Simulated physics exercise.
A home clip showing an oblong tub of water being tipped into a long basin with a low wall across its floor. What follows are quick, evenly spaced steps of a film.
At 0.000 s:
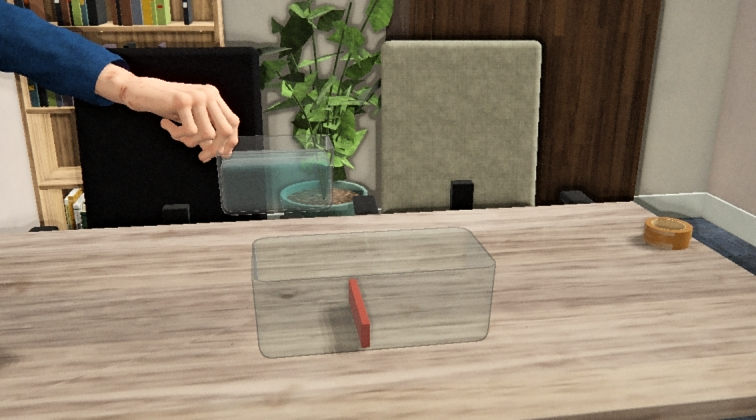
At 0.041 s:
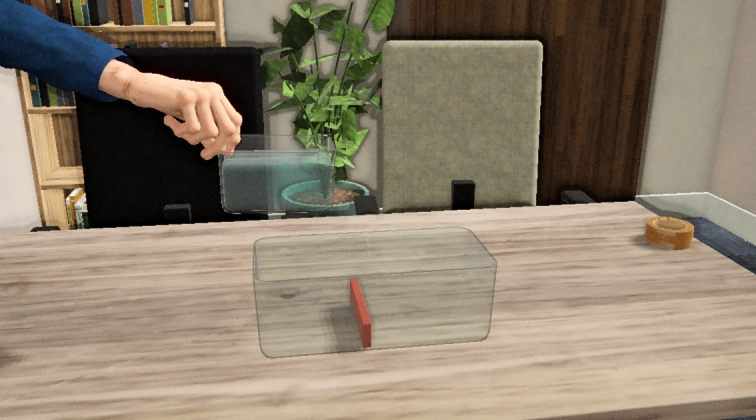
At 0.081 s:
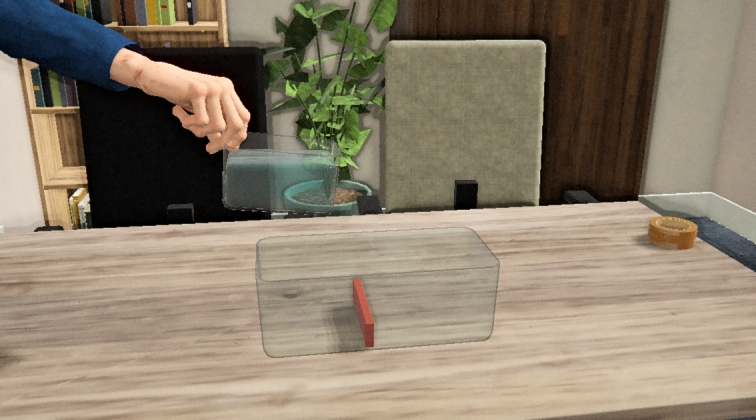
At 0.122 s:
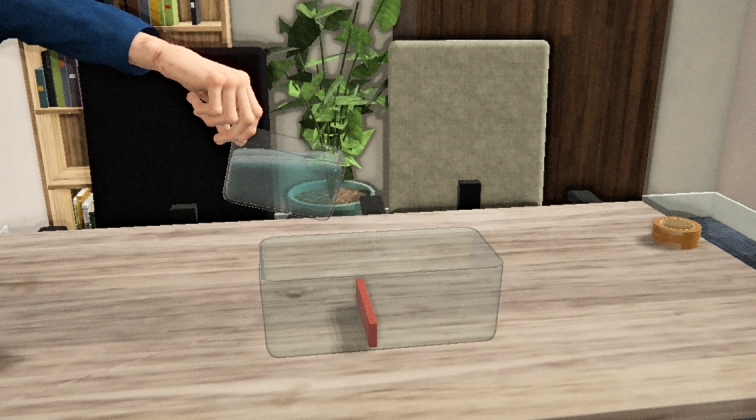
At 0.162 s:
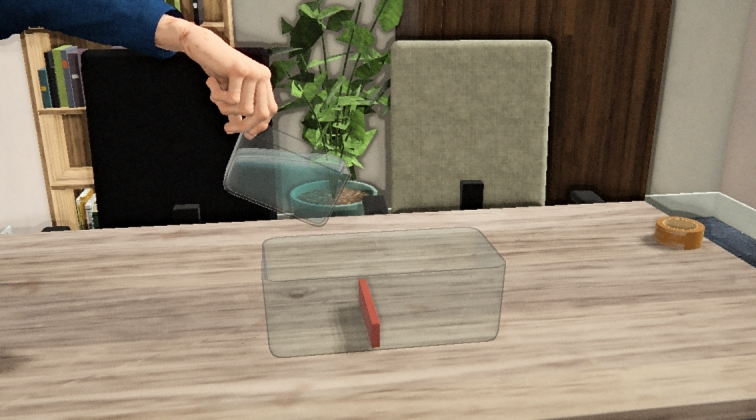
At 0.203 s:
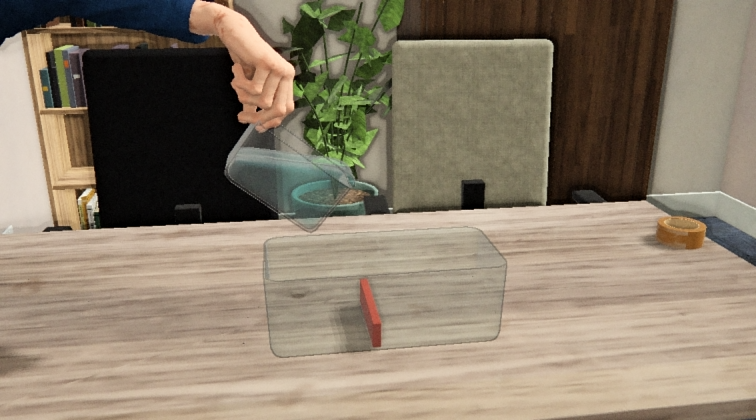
A hand tilts a clear tub of water steadily rightward above a long, clear basin.
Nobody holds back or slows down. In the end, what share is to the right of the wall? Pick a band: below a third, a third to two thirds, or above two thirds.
A third to two thirds.
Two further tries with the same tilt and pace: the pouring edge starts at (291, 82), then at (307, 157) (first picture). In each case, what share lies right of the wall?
First about 30, then 25 per cent.
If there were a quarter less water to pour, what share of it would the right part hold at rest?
Estimated share: Around 40 %.
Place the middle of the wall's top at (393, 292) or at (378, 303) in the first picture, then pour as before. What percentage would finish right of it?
10 % and 35 %, roughly.
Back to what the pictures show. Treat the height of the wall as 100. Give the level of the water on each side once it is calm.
I get 40 % for the left and 40 % for the right.
A moment on, the oblong tub is tipped right over and 16 per cent is still to pour, 14 is left of the wall and 38 right of it.
Next, the oblong tub is tipped right over and 2 per cent is still to pour, 38 is left of the wall and 53 right of it.
Then the oblong tub is tipped right over and 0 per cent is still to pour, 43 is left of the wall and 53 right of it.
Later the oblong tub is tipped right over and 0 per cent is still to pour, 44 is left of the wall and 54 right of it.
In the end 44 per cent lies left of the wall, 54 right of it and 2 outside.
